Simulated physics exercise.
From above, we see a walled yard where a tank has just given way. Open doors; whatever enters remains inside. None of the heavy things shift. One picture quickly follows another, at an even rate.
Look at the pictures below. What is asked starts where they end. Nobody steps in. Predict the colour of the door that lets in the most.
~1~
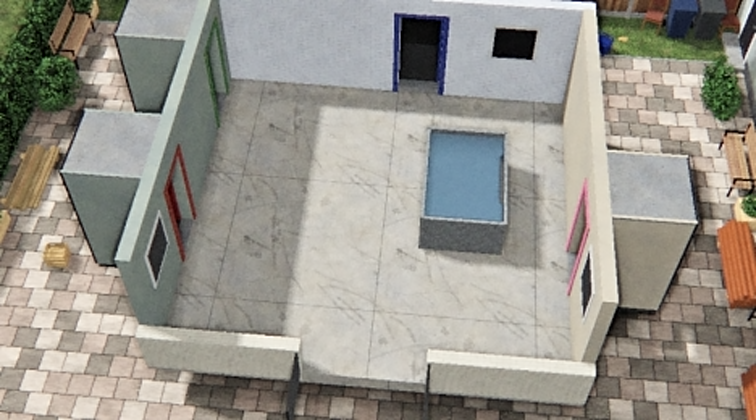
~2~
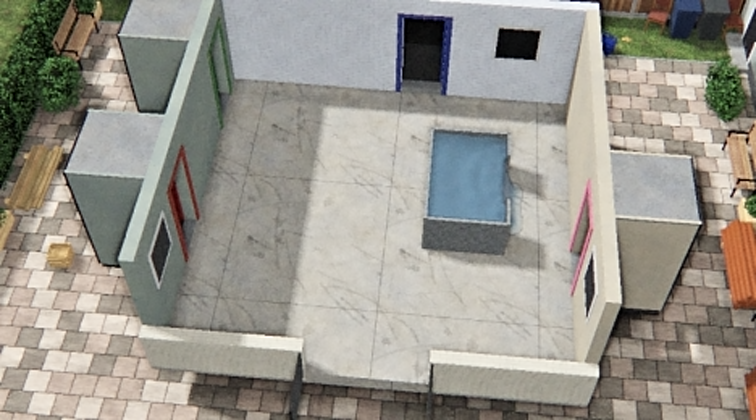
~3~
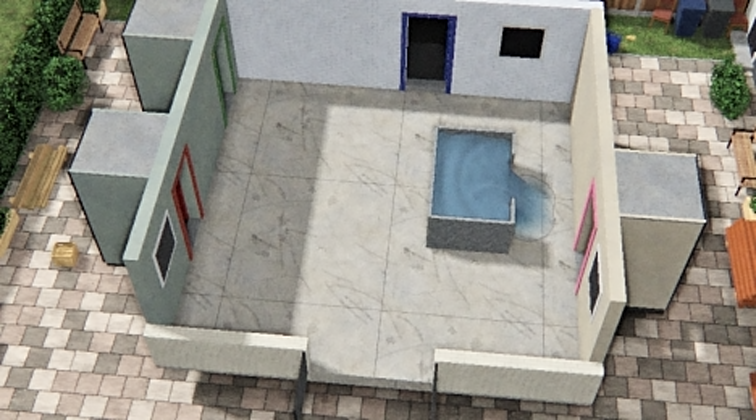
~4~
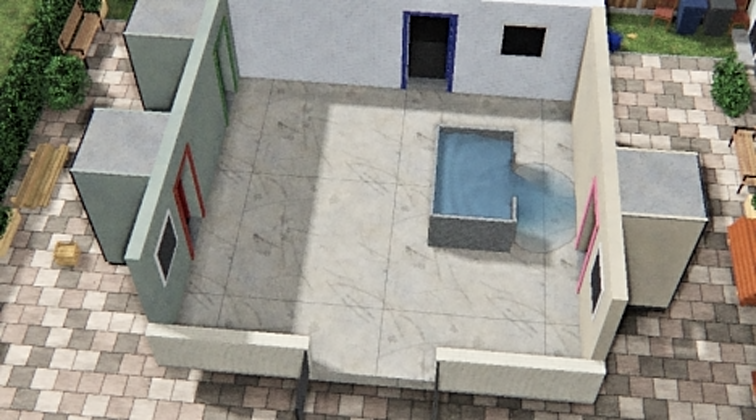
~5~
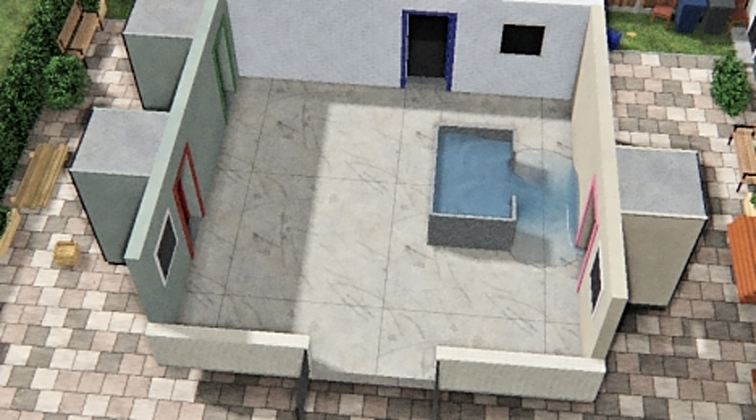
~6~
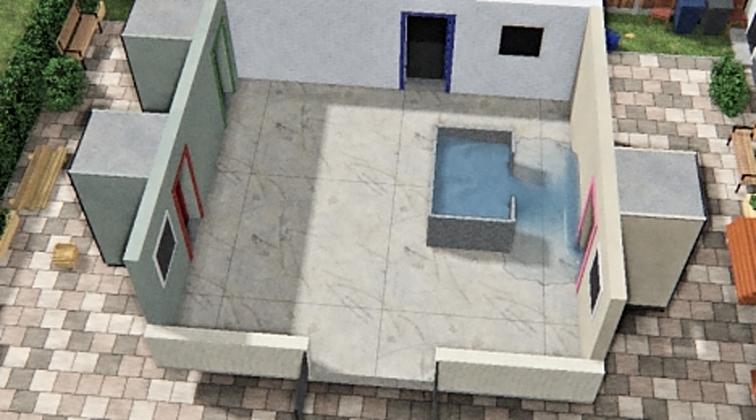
I would say pink.
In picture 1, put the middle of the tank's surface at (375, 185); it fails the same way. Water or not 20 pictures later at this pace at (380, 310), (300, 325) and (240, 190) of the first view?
In the order given: Not reached, not reached and not reached.
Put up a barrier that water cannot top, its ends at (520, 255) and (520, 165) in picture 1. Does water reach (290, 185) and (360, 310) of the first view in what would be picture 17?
Going in order, the first is spared and the second is spared.
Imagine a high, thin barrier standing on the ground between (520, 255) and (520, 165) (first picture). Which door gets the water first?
That would be the one in blue.
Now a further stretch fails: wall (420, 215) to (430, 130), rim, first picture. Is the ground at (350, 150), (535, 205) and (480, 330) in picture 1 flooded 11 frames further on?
One by one: Waterlogged, bare, bare.
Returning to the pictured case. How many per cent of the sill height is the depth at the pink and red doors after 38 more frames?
I'd put it at close to 230 and 10 per cent.
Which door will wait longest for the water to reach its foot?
Answer: The red door.
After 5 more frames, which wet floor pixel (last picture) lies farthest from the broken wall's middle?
Farthest reach: (580, 363).
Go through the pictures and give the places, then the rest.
The first picture shows still water in the tank at (466, 176).
In the second picture, water pours out at (504, 198) and has run to (513, 185).
In the third picture, water pours out at (508, 198) and has run to (546, 189).
In the fourth picture, the front is at (574, 189), out from the gap at (510, 197).
In the fifth picture, water pours out at (509, 195) and has run to (573, 163).
In the sixth picture, water pours out at (508, 196) and has run to (589, 272).
A moment on, water covers 15 % of the floor; pink door some in, blue door not reached, red door not reached, green door not reached.
Next, water covers 25 % of the floor; pink door a lot in, blue door wet at the sill, nothing in, red door not reached, green door not reached.
Then, water covers 45 % of the floor; pink door a lot in, blue door wet at the sill, nothing in, red door not reached, green door not reached.
Later, water covers 90 % of the floor; pink door a lot in, blue door wet at the sill, nothing in, red door not reached, green door a trickle in.
In the end, water covers 100 % of the floor; pink door a lot in, blue door wet at the sill, nothing in, red door a trickle in, green door a trickle in; the pink door has let in the most.
